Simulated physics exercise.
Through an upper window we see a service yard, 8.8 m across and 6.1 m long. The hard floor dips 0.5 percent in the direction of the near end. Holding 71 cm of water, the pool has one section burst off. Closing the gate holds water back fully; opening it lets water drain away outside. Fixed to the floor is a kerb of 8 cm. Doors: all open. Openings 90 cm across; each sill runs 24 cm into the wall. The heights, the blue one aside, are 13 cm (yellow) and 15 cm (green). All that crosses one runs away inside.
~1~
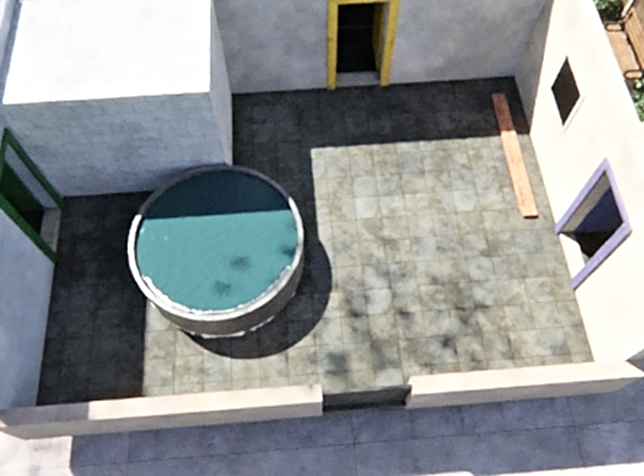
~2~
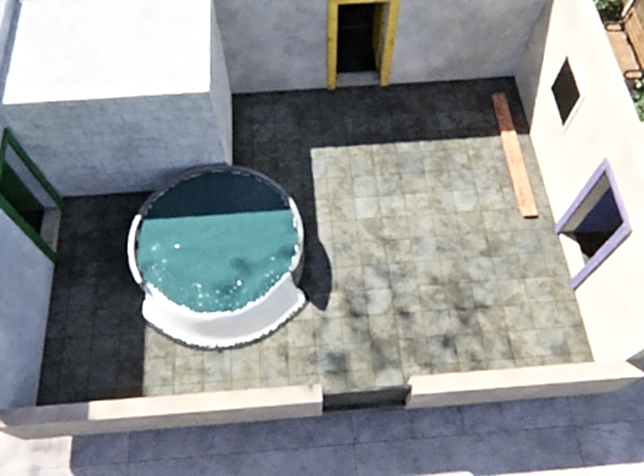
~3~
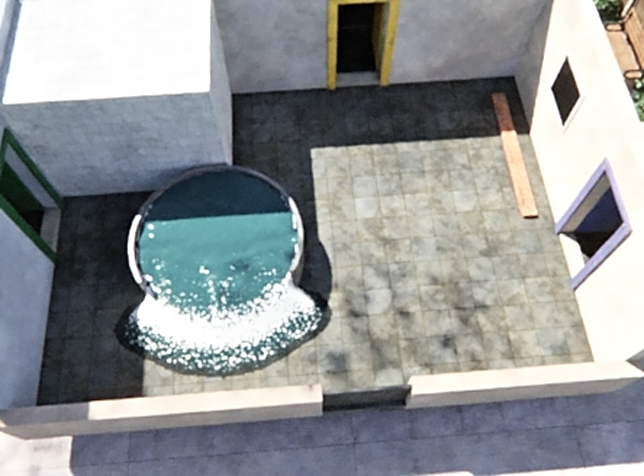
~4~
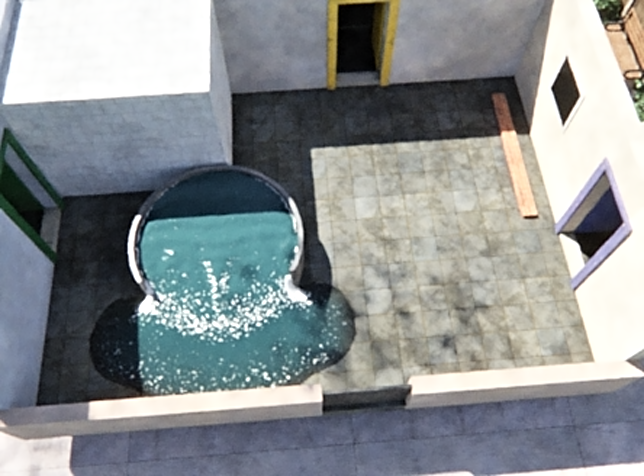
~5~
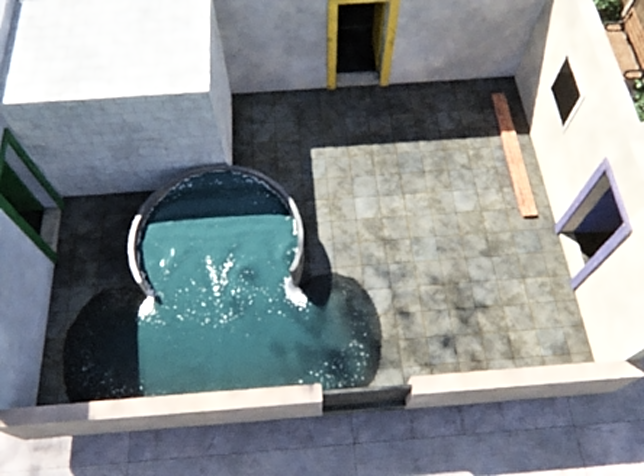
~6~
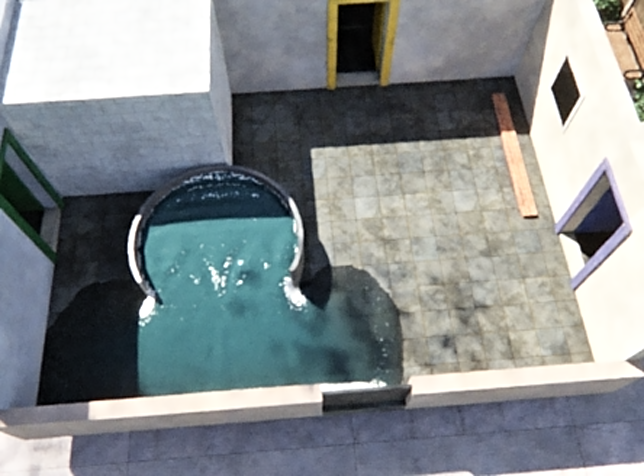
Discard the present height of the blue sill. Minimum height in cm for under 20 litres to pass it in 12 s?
I would say 14.5 cm.
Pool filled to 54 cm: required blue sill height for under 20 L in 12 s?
Required height: Approx. 10.5 cm.
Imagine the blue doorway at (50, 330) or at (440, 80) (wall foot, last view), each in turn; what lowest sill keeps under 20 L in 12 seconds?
In turn: About 22 cm, about 9.5 cm.
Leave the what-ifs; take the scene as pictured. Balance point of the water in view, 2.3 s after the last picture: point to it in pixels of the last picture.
Around (244, 319).
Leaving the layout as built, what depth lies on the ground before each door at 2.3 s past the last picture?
In cm: Blue 15, yellow 0, green 8.
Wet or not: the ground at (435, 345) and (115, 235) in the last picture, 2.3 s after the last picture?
Awash, awash.
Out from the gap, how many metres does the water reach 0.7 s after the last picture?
About 5.2 m.
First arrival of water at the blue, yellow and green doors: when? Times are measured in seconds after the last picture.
Arrival: Blue 1.8 s, yellow 5.0 s, green 1.6 s.
Then, 0.7 s after the last picture water covers 25 % of the floor, deepest (56 cm) near (224, 404); it has not reached the blue door.
Then, 2.3 s after the last picture water covers 55 % of the floor, deepest (40 cm) near (35, 419); 15 cm at the blue door, 1 litre in over its 7 cm sill.
Then, 11.3 s after the last picture water covers 100 % of the floor, deepest (16 cm) near (590, 375); 12 cm at the blue door, 132 litres in over its 7 cm sill.
At the blue door as built, the water peaked near 19 cm, 2.7 s after the last picture.
With a sill of 13.5 cm, 29 litres would have come in within the 12 s; with 18 cm, 5 litres. So under 20 litres takes about 14.5 cm.
